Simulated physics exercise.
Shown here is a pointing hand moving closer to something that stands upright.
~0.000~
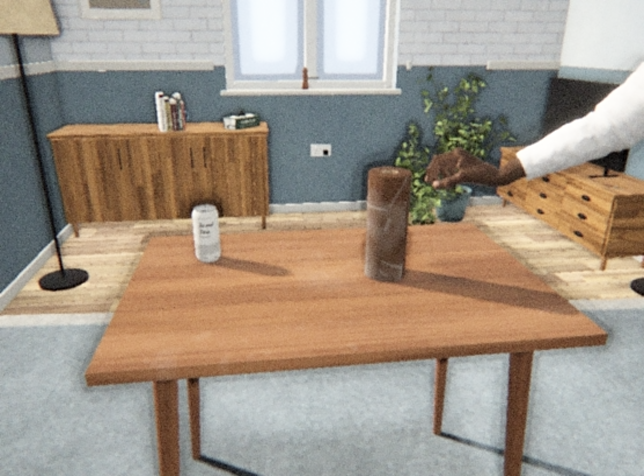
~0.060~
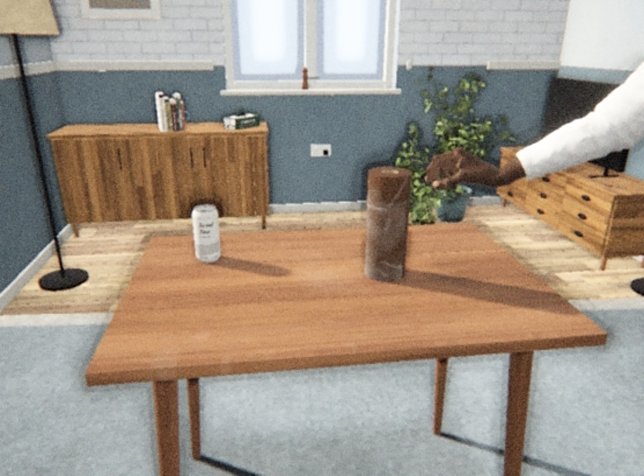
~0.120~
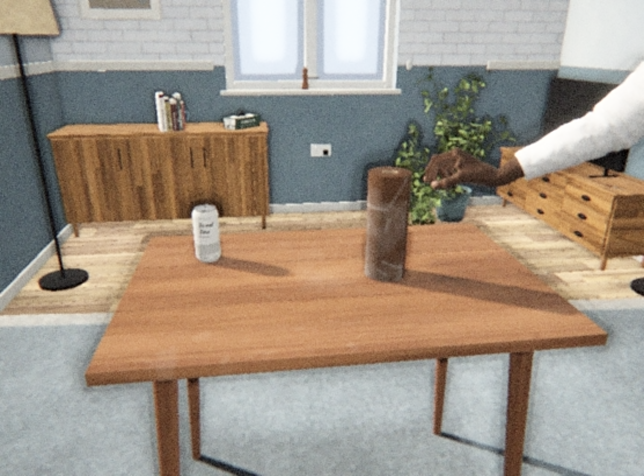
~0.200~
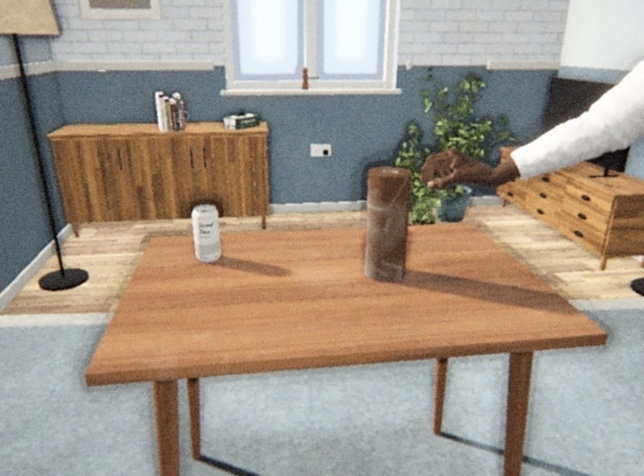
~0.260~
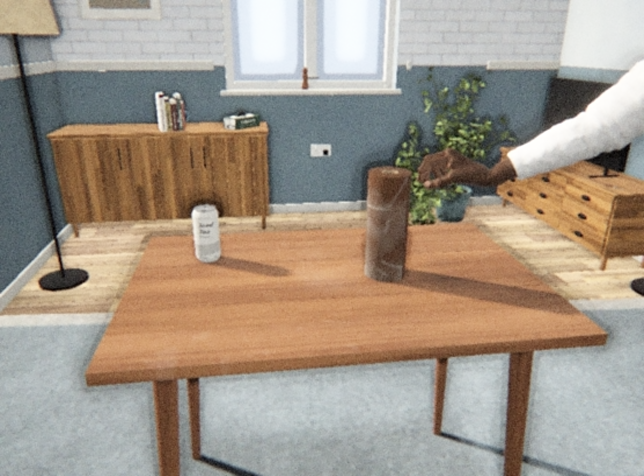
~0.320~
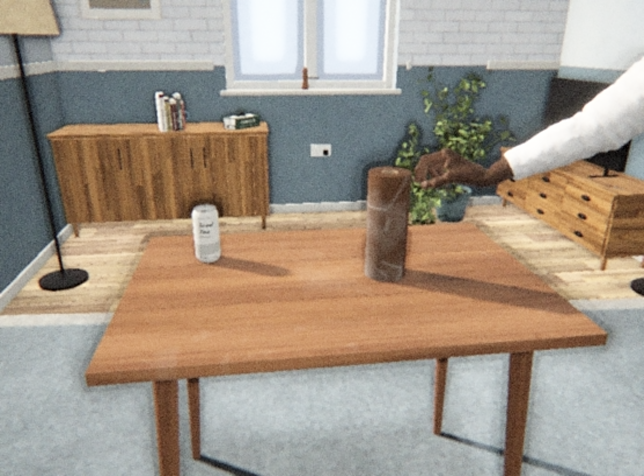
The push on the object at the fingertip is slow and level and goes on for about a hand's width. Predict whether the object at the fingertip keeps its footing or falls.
Well, it loses its balance in the end.
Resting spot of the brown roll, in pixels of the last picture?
Looks like it settles somewhere around (309, 259).
By 0.92 s, brown roll tilted by 16° near (372, 222).
By 1.42 s, brown roll tilted by 49° near (340, 229).
By 1.52 s, brown roll on its side near (319, 249).
When it is over (2.0 s), lying over on the table, brown roll. End places, in pixels of the last picture, brown roll near (309, 259).
